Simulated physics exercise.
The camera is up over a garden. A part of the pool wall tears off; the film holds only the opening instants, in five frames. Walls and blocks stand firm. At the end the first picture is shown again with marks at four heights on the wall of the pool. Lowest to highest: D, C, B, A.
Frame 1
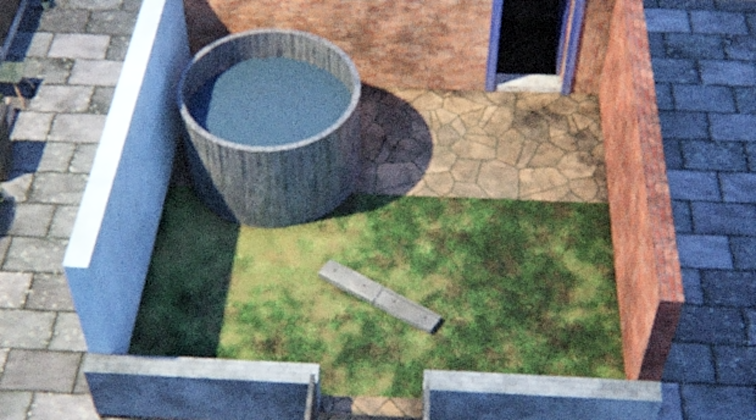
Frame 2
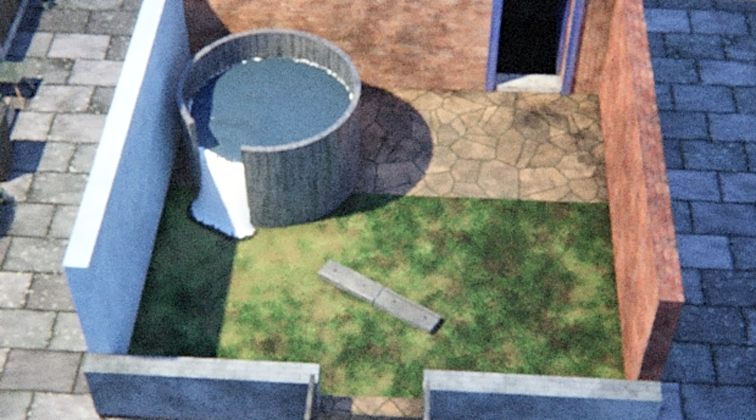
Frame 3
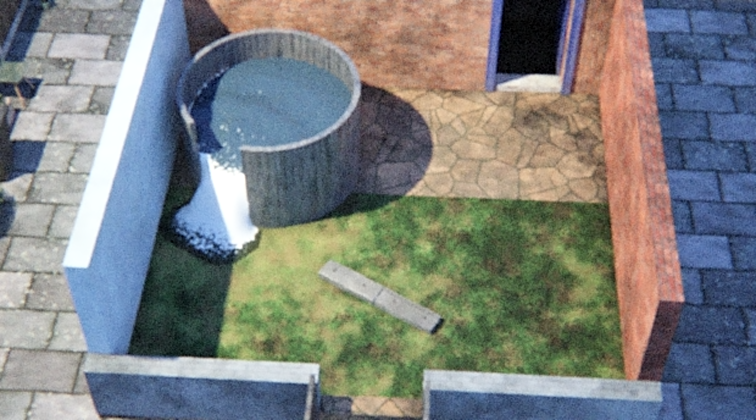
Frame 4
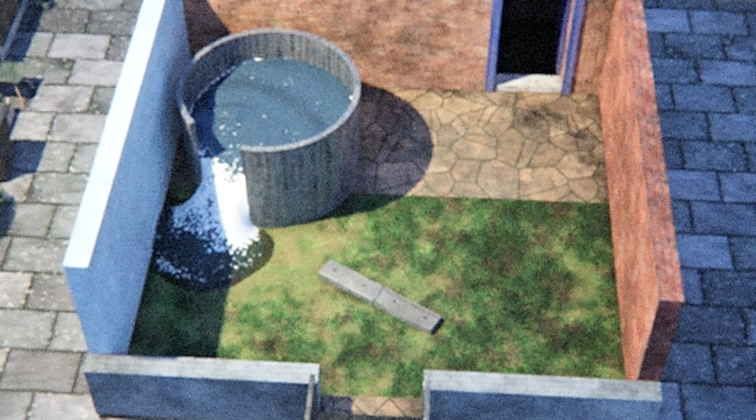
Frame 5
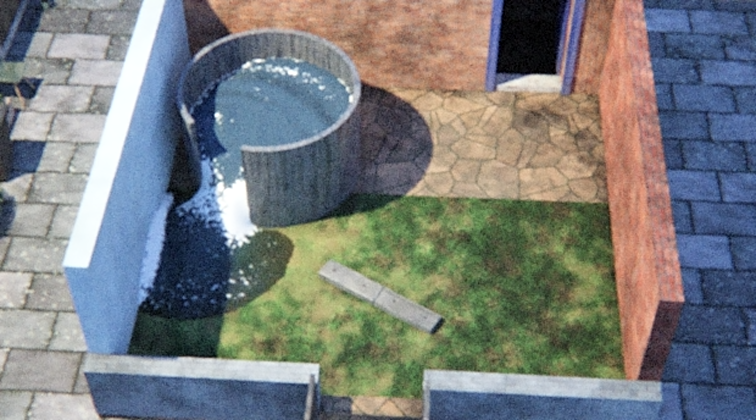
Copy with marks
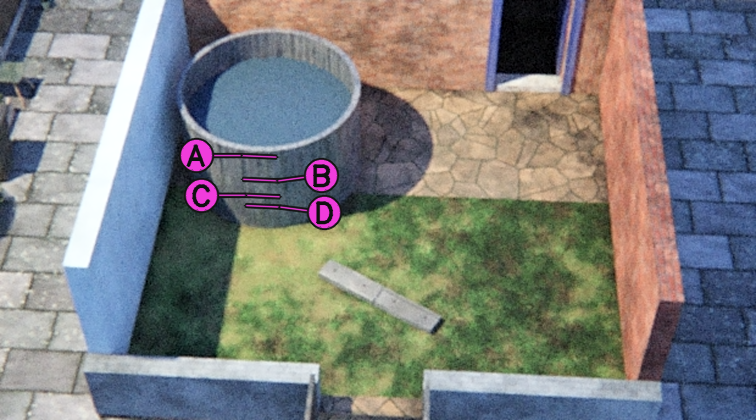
In a walled garden, water pours from a gap in a round pool and spreads over grass.
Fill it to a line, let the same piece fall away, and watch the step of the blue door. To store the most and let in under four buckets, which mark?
B will do.
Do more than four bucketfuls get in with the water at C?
No.
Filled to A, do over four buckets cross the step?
Yes, that goes wrong.
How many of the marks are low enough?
Three of the four.
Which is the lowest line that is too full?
Here it is line A.
In magenta, A at (258, 156); B at (260, 180); C at (262, 196); D at (263, 206); from the bottom up D, C, B, A.
With A, about 11 bucketfuls get in.
With B, a splash gets over, under a bucket.
With C, nothing gets over.
With D, nothing gets over.
